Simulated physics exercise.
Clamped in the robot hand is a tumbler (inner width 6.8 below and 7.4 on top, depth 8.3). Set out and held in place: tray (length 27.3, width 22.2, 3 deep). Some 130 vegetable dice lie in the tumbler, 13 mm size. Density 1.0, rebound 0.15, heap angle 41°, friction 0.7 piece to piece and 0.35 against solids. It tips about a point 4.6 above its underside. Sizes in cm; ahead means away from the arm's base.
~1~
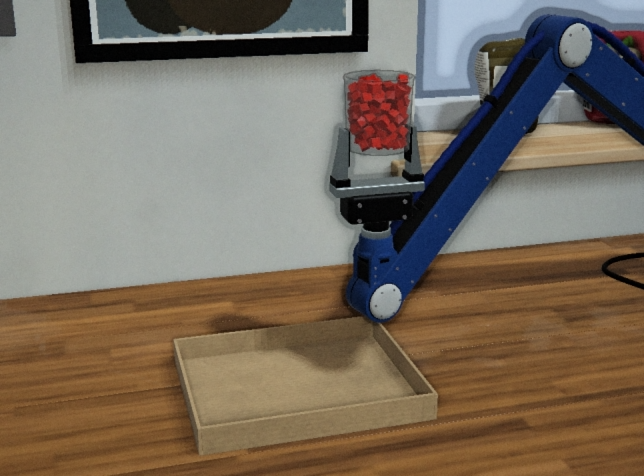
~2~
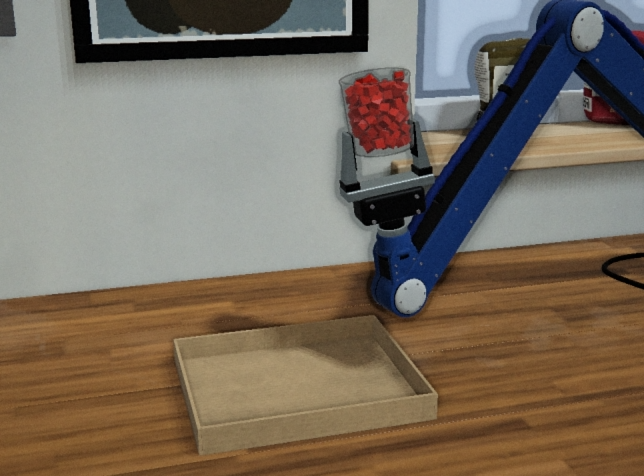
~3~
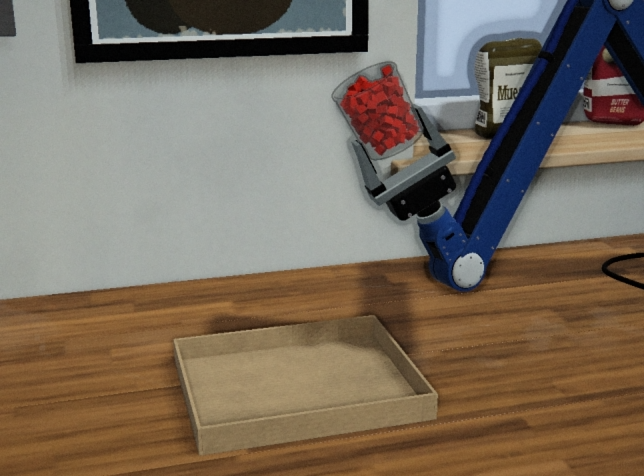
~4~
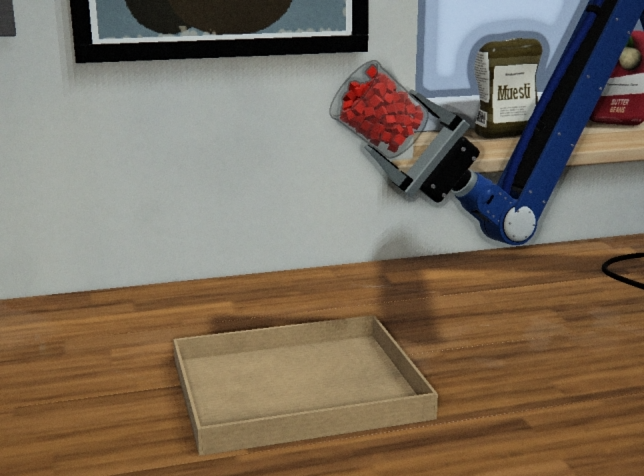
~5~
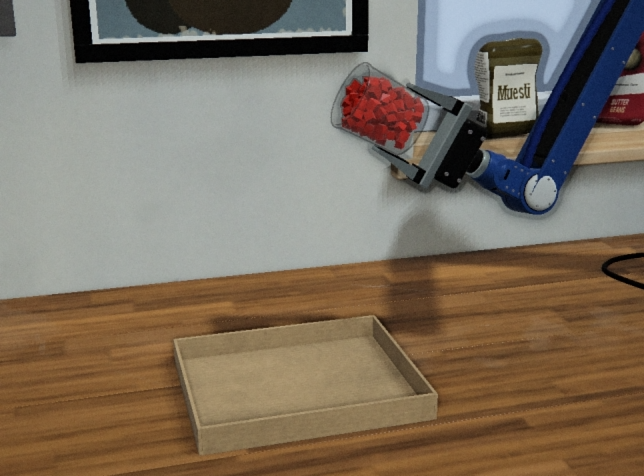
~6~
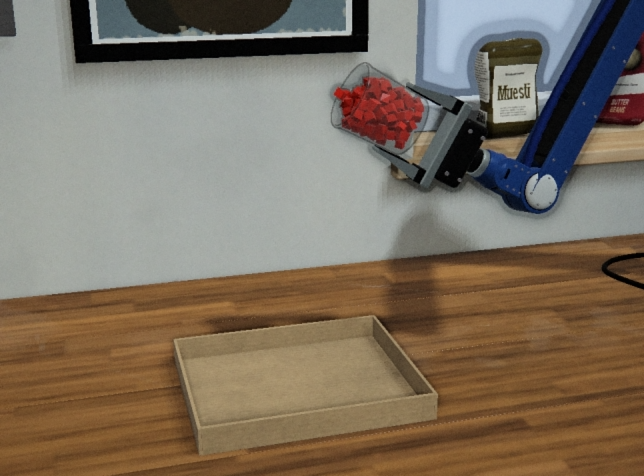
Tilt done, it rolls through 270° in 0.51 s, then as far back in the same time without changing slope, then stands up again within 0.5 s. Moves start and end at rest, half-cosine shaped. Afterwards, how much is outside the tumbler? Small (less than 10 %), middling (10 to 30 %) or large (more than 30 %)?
Answer: Small; less than 10 % of the vegetable dice finish outside the tumbler.
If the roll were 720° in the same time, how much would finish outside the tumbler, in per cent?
Then about 5 per cent.
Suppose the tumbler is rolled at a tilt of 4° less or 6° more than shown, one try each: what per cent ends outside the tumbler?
About 0 and 10 per cent.
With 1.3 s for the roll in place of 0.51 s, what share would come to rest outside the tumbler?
It would be near 5 per cent.
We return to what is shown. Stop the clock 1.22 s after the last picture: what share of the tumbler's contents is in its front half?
Roughly 50 per cent.
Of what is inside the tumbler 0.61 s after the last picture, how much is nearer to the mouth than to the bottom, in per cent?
Roughly 50 per cent.
Then, 0.61 s on, tipped 61°, highest piece 38 above the table; 129 in the tumbler, 1 in the tray.
Then, 1.22 s on, tipped 41°, highest piece 38 above the table; 126 in the tumbler, 2 in the tray, 2 in flight or on a rim.
Then, 1.72 s on, upright, highest piece 39 above the table; 126 in the tumbler, 4 in the tray.
Then, 2.42 s on, upright, highest piece 39 above the table; 126 in the tumbler, 4 in the tray.
In the end, 126 in the tumbler, 4 in the tray. That is 3 % outside the tumbler.
